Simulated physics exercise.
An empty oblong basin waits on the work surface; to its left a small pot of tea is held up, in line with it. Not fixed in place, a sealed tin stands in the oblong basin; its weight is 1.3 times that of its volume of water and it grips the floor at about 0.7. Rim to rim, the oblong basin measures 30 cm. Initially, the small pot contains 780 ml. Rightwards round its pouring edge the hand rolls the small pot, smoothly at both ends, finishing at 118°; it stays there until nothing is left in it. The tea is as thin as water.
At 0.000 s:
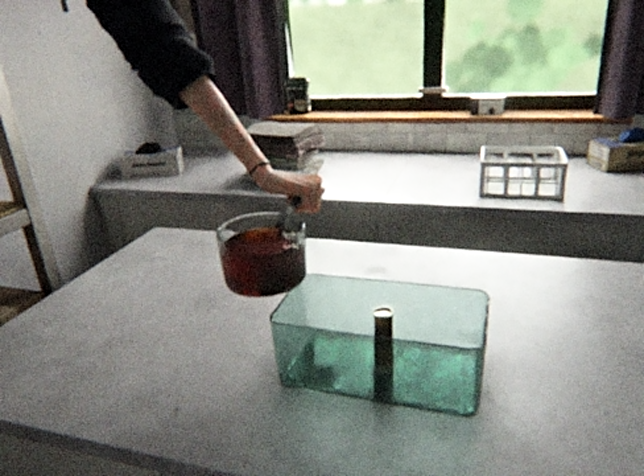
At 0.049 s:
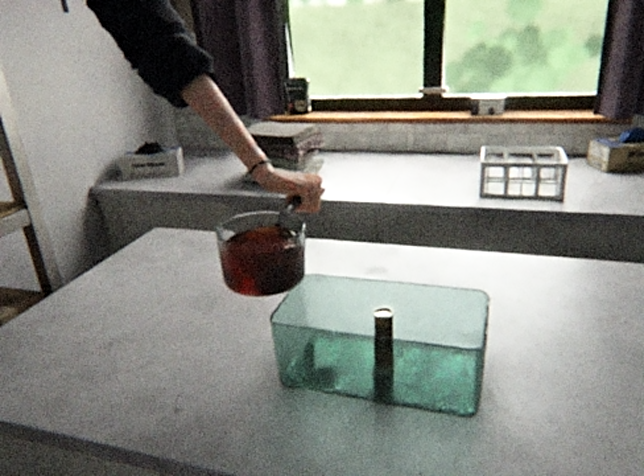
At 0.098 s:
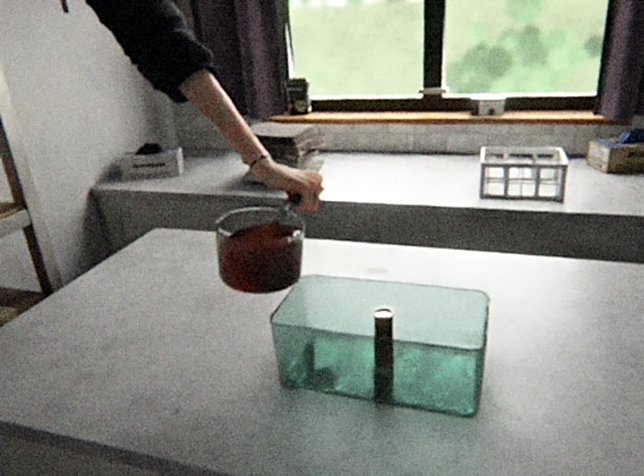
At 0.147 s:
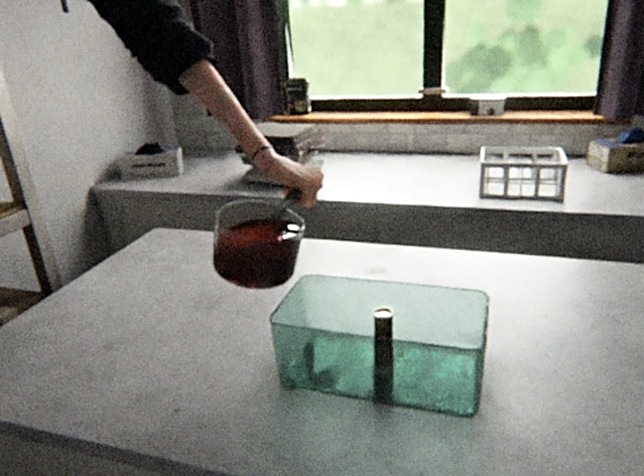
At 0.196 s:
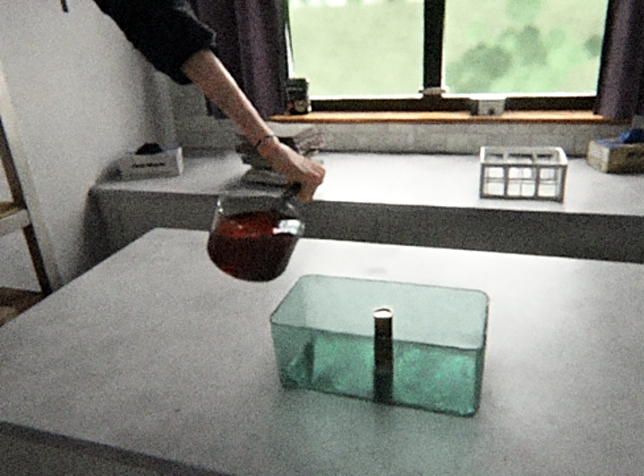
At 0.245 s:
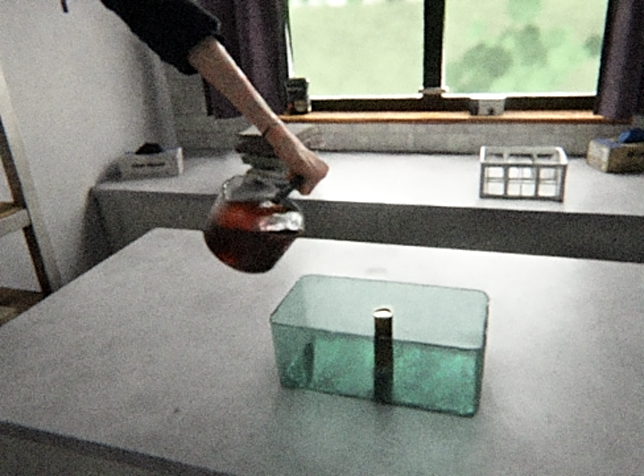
On a grey work surface near a window, a hand holds a small clear pot of reddish-brown tea to the left of a green-tinted oblong basin, then smoothly tilts it rightwards, its base swinging up to the left.
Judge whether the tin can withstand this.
It cannot withstand it and falls over.
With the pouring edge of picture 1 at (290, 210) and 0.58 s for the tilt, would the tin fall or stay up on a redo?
Then it goes over.
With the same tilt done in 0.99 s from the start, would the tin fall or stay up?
Outcome - the tin ends up overturned.
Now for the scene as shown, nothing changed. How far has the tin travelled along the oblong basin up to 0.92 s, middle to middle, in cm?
Some 5 cm.
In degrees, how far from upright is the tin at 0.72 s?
The lean is some 0° away from upright.
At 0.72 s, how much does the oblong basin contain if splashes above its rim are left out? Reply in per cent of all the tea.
I reckon close to 88 per cent.
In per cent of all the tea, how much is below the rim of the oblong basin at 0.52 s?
I'd estimate some 7 percent of the liquid.
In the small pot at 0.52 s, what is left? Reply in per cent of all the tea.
Roughly 44 %.
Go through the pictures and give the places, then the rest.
In the first frame, tilt 0°; pouring edge (301, 232); surface from (227, 238) to (302, 244); the oblong basin's rim runs from (286, 297) to (487, 319); the tin's top is at (383, 314).
In the second frame, tilt 2°; pouring edge (301, 233); surface from (227, 238) to (302, 242).
In the third frame, tilt 7°; pouring edge (301, 233); surface from (225, 237) to (301, 238).
In the fourth frame, tilt 14°; pouring edge (301, 233); surface from (222, 231) to (300, 234).
In the fifth frame, tilt 25°; pouring edge (300, 233); surface from (218, 222) to (300, 229).
In the sixth frame, tilt 37°; pouring edge (300, 233); surface from (215, 208) to (299, 223); 1 per cent is over the edge.
After 0.52 s the tilt is 106° and 43 per cent is still to pour; the tin stands where it began.
After 0.72 s the tilt is 118° and 2 per cent is still to pour; the tin stands where it began.
After 0.92 s the tilt is 118° and 0 per cent is still to pour; the tin lies on its side.
After 1.15 s the tilt is 118° and 0 per cent is still to pour; the tin lies on its side.
In the end the tin lies on its side.
